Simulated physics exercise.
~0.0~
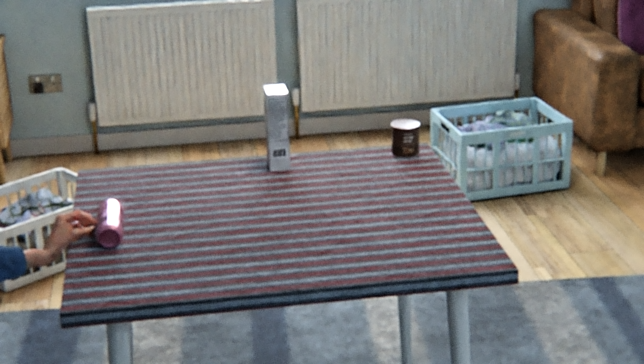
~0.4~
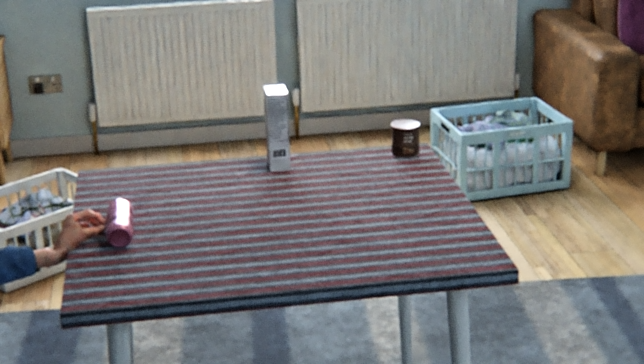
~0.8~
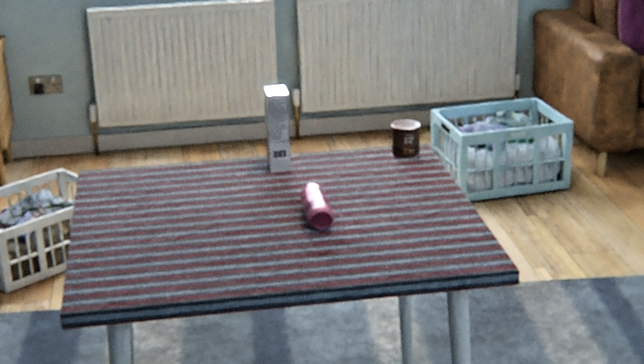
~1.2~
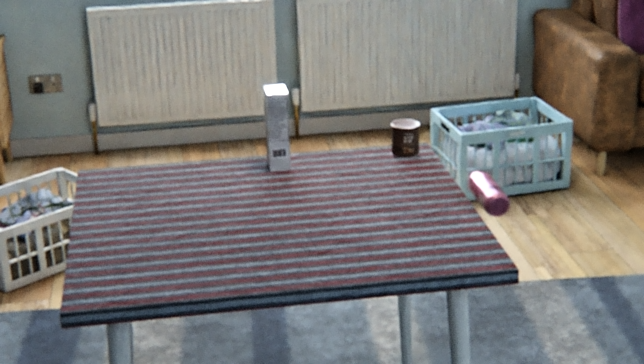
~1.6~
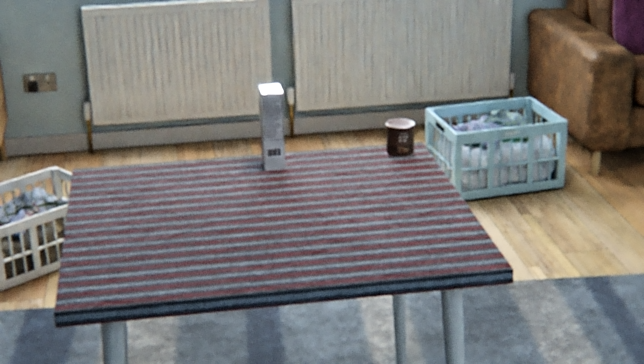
We see a hand push a pink can lying on its side from the left of a striped table, then let go as it rolls right, past a white carton and a brown tin, and goes over the right edge out of view, leaving the other two items standing.
